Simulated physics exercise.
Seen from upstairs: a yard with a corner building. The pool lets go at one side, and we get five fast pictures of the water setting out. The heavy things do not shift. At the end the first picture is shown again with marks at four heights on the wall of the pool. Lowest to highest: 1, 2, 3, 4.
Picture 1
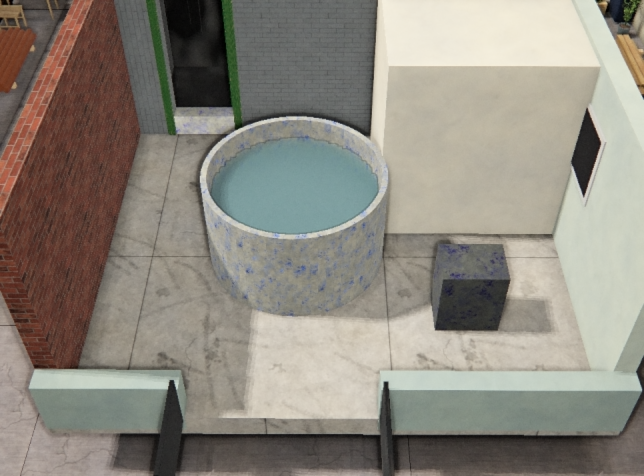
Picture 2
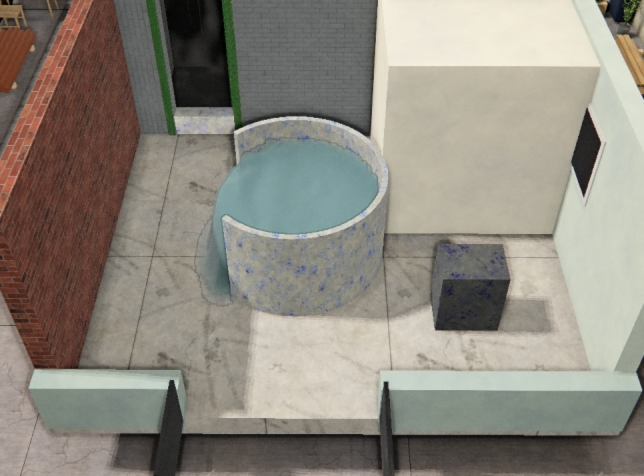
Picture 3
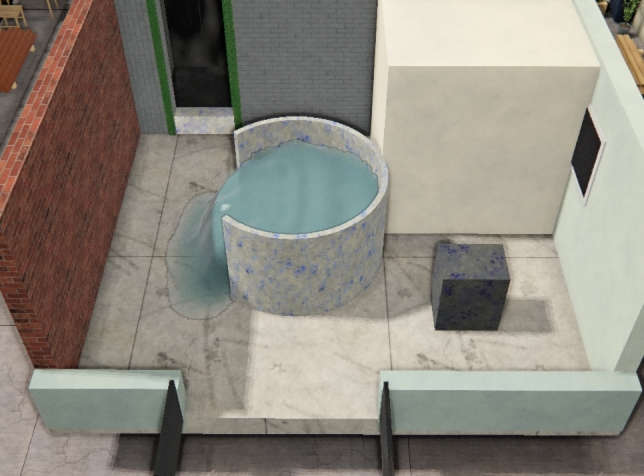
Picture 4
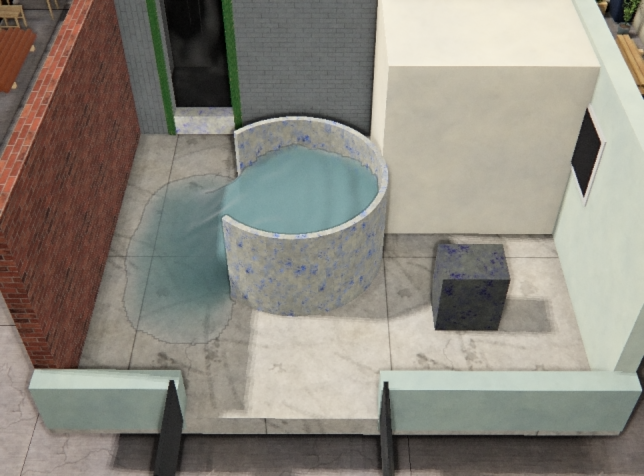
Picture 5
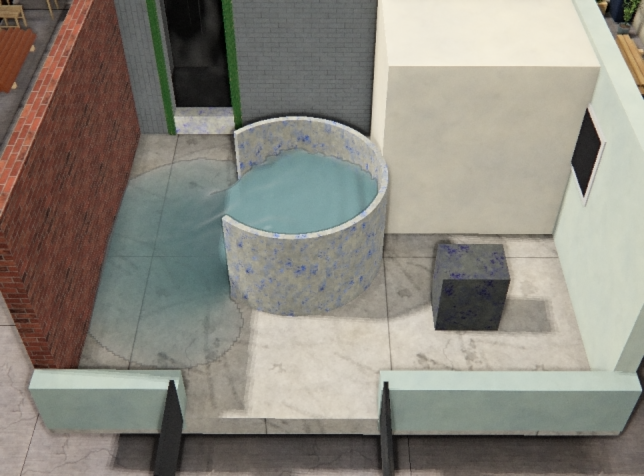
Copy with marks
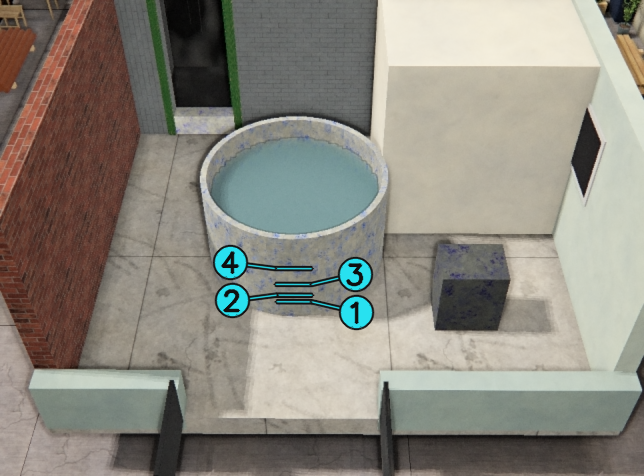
A round stone pool of still water stood in a walled yard until its left side opened, and the water poured out and spread across the tiled floor toward the brick wall.
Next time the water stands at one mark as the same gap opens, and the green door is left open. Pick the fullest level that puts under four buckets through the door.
4 will do.
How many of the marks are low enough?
All of them.
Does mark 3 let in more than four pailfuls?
No.
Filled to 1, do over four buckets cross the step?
No.
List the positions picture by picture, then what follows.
In the first picture, water in the pool at rest, its middle at (295, 190); foot of the green doorway at (206, 134); open gate at (280, 367).
In the second picture, 2 % of the ground under water, visible out to (229, 296).
In the third picture, 7 % of the ground under water, visible out to (203, 313).
In the fourth picture, 16 % of the ground under water, visible out to (164, 333).
In the fifth picture, 27 % of the ground under water, visible out to (95, 324).
In cyan, 1 at (294, 301); 2 at (294, 295); 3 at (293, 284); 4 at (293, 268); from the bottom up 1, 2, 3, 4.
If 1 is chosen, nothing gets over.
If 2 is chosen, nothing gets over.
If 3 is chosen, nothing gets over.
If 4 is chosen, a bucket or two gets in.
